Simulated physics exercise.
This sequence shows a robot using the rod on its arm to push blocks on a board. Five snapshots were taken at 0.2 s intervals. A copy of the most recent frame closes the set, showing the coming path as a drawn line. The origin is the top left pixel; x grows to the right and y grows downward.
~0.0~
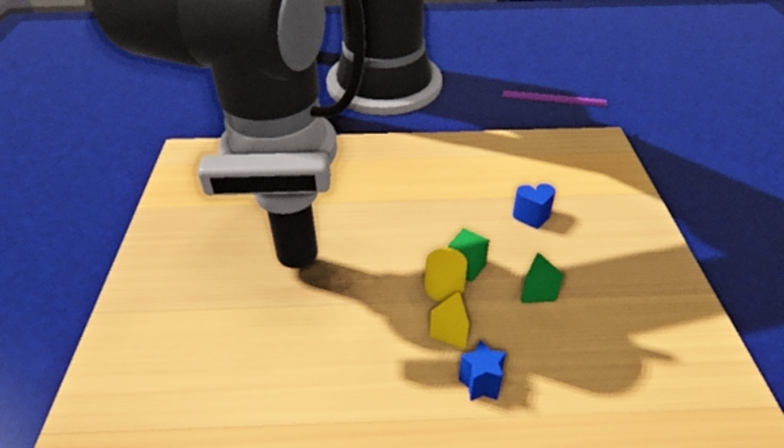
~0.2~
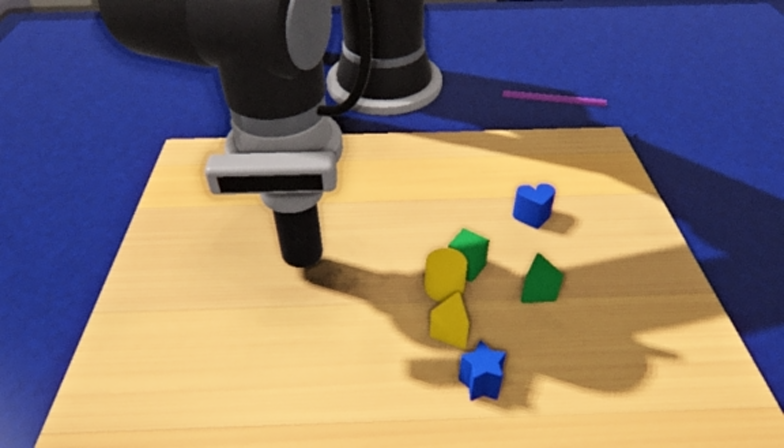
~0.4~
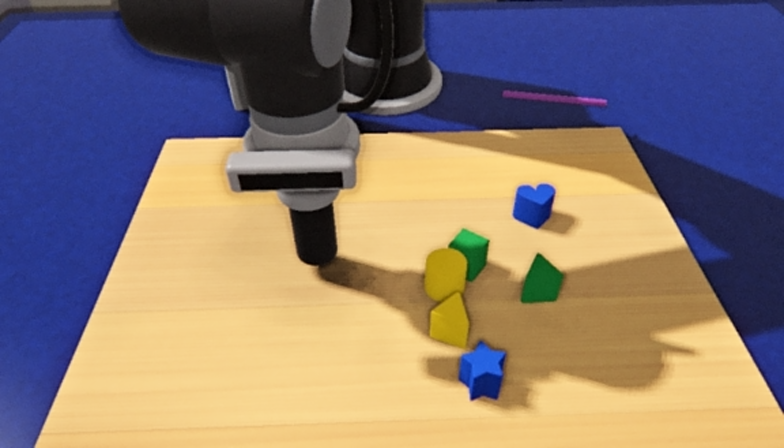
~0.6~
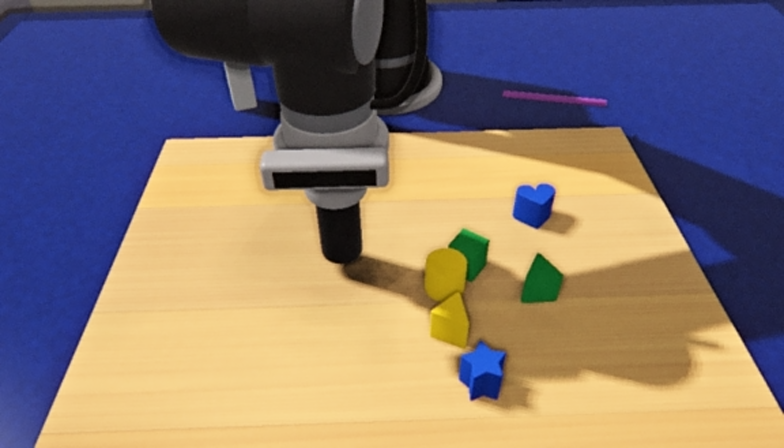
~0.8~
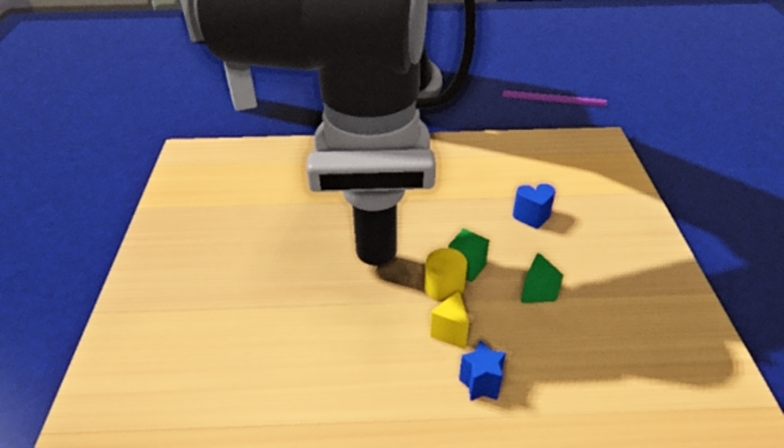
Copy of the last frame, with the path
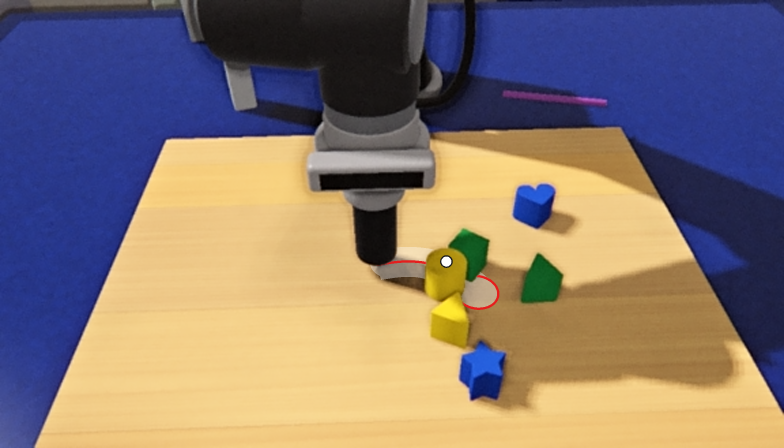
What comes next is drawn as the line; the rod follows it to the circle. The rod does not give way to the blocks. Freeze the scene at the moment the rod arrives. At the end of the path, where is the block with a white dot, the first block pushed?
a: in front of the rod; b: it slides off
Option a.
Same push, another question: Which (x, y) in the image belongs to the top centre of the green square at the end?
Expect it around (505, 247).
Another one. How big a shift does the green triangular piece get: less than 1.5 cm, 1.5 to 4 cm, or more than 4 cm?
It gets moved under 1.5 cm.
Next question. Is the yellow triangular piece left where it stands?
No
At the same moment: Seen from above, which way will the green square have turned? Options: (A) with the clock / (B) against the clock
B - against the clock.
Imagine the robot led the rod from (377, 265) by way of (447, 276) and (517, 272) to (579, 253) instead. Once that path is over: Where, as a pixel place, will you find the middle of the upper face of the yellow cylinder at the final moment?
Its top middle will sit at (504, 285).
The line goes from (377, 265) over (414, 262) and (449, 271) to (477, 292); the dot is on the yellow cylinder.
On the path given first. One third of the way, rod (415, 249); nothing pushed yet.
Two thirds of the way, rod (450, 259); yellow cylinder (466, 276); green square (488, 243), turned 35° anticlockwise.
At the end, rod (478, 280); yellow cylinder (486, 300); yellow triangular piece (449, 321), turned 35° clockwise; green square (505, 247), turned 75° anticlockwise; green triangular piece unmoved.
